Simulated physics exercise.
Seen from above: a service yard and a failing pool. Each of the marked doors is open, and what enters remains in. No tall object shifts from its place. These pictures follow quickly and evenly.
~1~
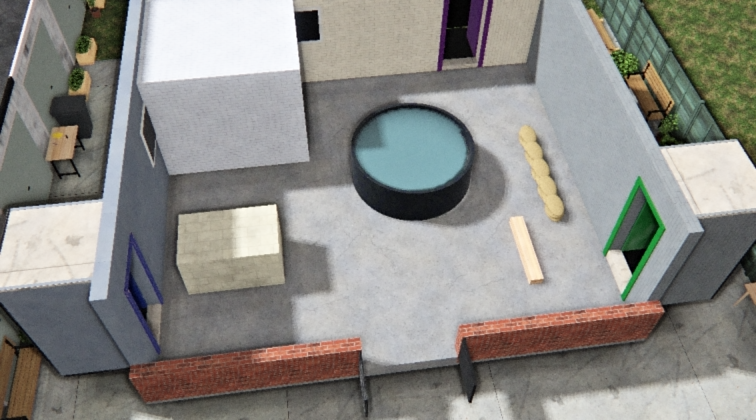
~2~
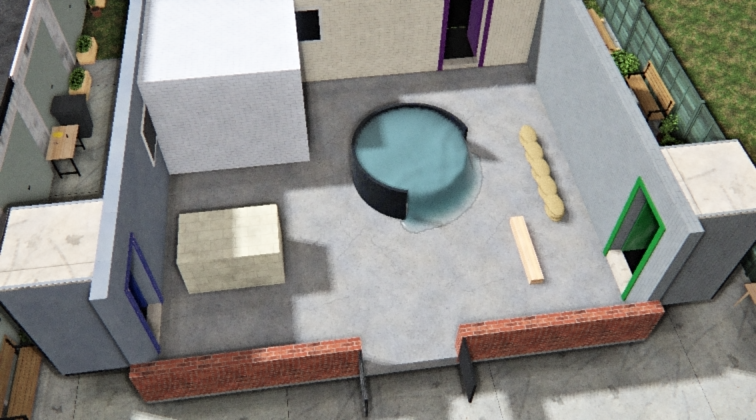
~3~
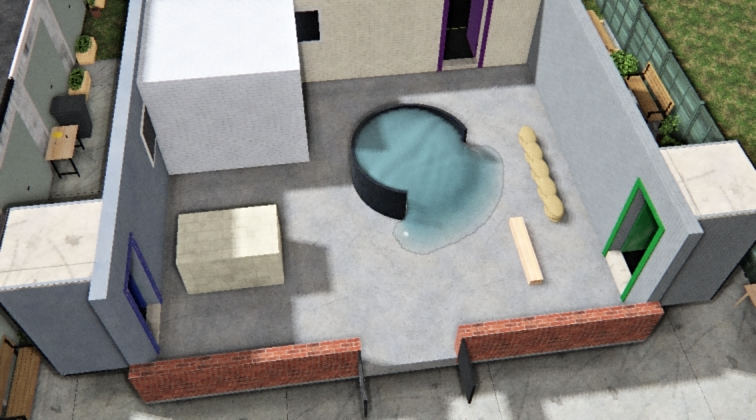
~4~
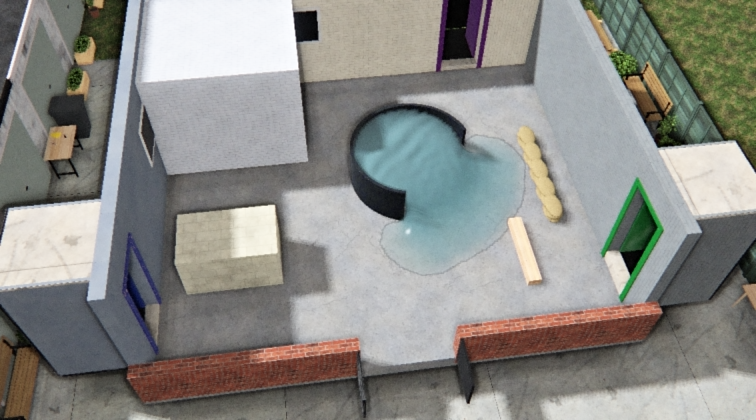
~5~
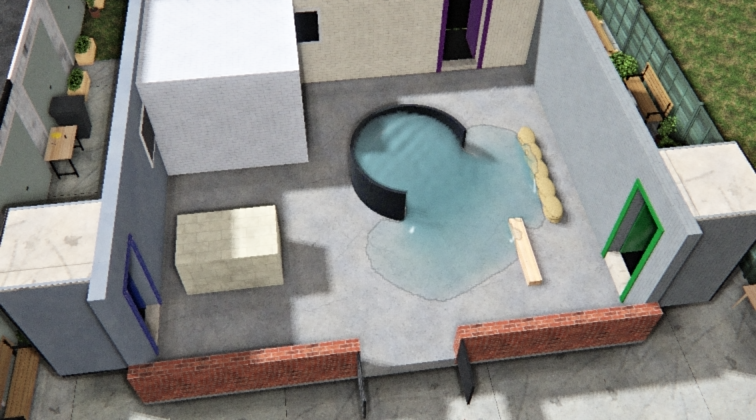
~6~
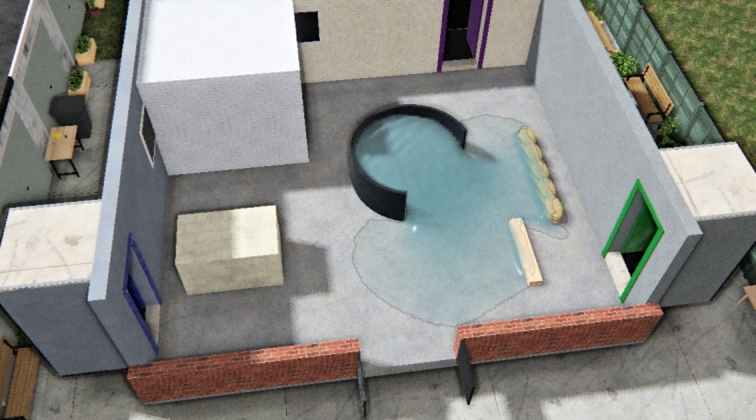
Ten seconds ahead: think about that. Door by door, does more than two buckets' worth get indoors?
Door by door: Green door - yes; blue door - yes; purple door - no.
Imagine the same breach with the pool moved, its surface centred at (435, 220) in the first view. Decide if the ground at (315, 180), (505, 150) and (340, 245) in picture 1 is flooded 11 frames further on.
In turn: Clear, covered, no water.
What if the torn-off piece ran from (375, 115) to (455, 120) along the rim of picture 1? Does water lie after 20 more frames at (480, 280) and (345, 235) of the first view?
Respectively: Parched and drenched.
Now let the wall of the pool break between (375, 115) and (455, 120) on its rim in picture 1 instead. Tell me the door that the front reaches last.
My pick: The door marked blue.
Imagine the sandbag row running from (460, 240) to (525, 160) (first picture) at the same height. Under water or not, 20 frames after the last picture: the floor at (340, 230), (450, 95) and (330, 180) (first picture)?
Point by point: No flooding; inundated; no flooding.
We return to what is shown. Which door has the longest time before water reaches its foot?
Result: The door marked blue.
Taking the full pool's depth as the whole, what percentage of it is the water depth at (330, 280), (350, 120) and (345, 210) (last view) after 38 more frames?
In order: Roughly 4, 2 and 2 in a hundred.
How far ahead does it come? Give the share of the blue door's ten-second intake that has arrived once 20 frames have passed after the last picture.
About 0 %.
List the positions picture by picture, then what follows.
The pool at (413, 148) is whole and still, in the first picture.
The front is at a hidden place, out from the gap at (459, 193), in the second picture.
The front is at (488, 150), out from the gap at (459, 194), in the third picture.
The front is at (497, 141), out from the gap at (457, 195), in the fourth picture.
Water pours out at (457, 197) and has run to (508, 133), in the fifth picture.
The front is at (450, 322), out from the gap at (458, 197), in the sixth picture.
A moment on, water covers 40 % of the floor; the green door wet at the sill, nothing in, the blue door not reached, the purple door not reached.
Next, water covers 40 % of the floor; the green door wet at the sill, nothing in, the blue door not reached, the purple door not reached.
Then, water covers 55 % of the floor; the green door over two buckets in, the blue door not reached, the purple door wet at the sill, nothing in.
Later, water covers 80 % of the floor; the green door over two buckets in, the blue door under two buckets in, the purple door wet at the sill, nothing in.
In the end, water covers 95 % of the floor; the green door over two buckets in, the blue door far over two buckets in, the purple door under two buckets in.
